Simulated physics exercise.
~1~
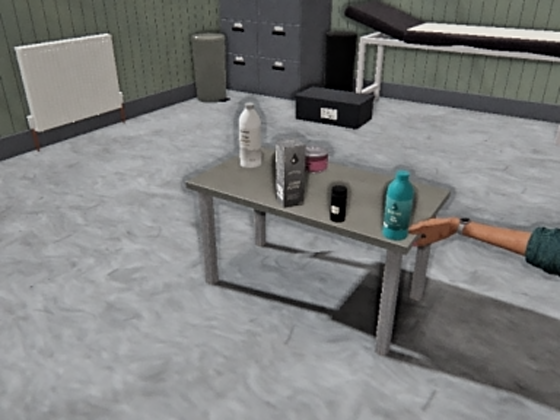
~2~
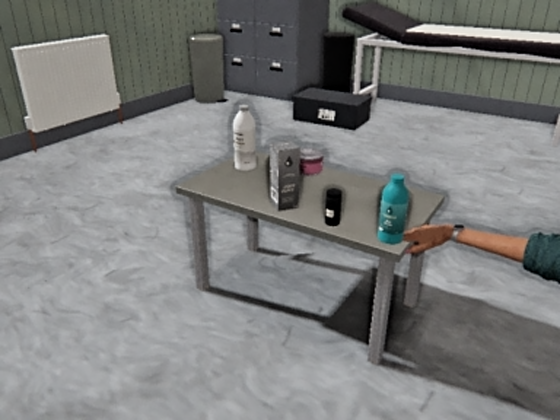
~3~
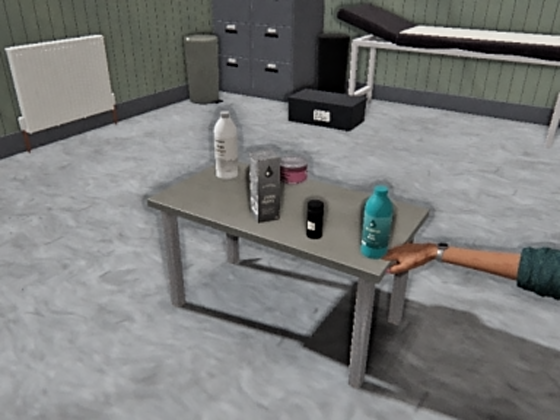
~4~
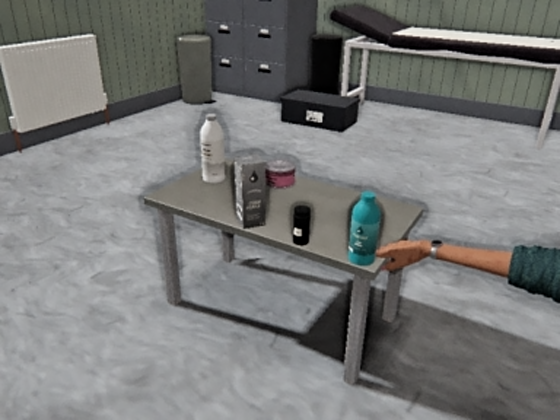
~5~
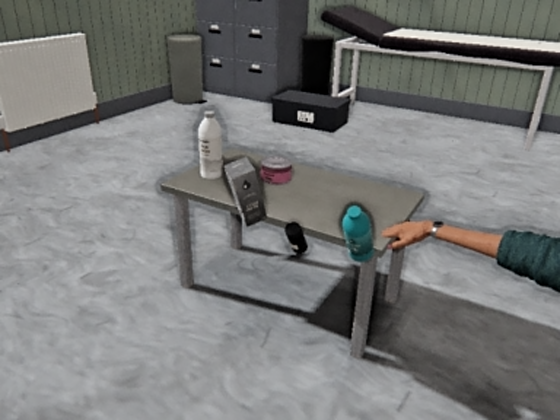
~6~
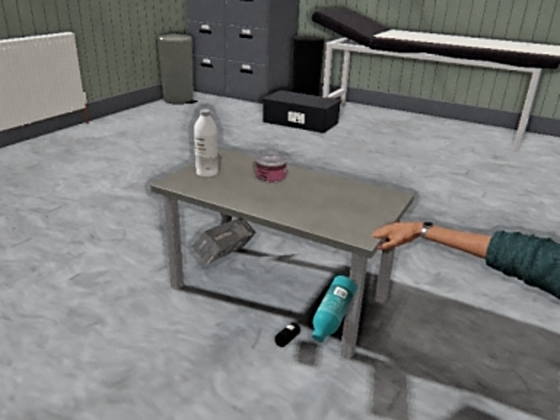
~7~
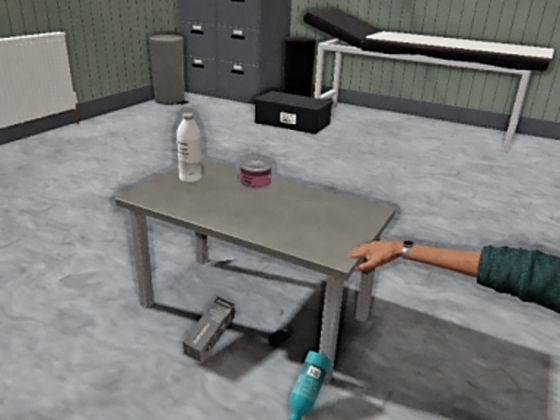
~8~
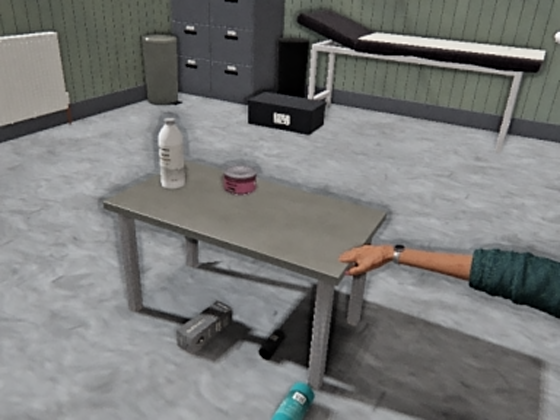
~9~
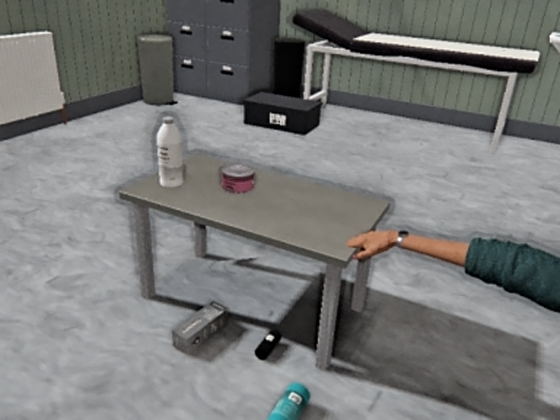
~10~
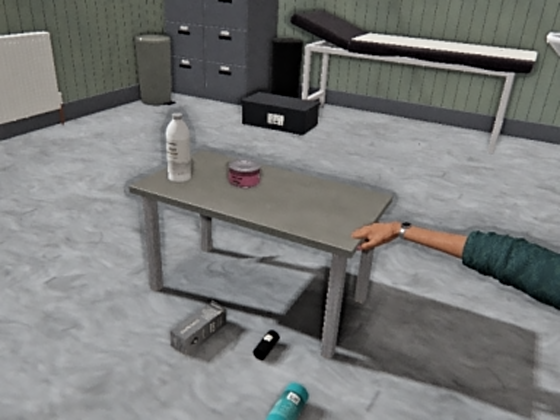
Hand jolting a small table, sending a turquoise bottle, grey carton and black container to the floor, white bottle still standing.
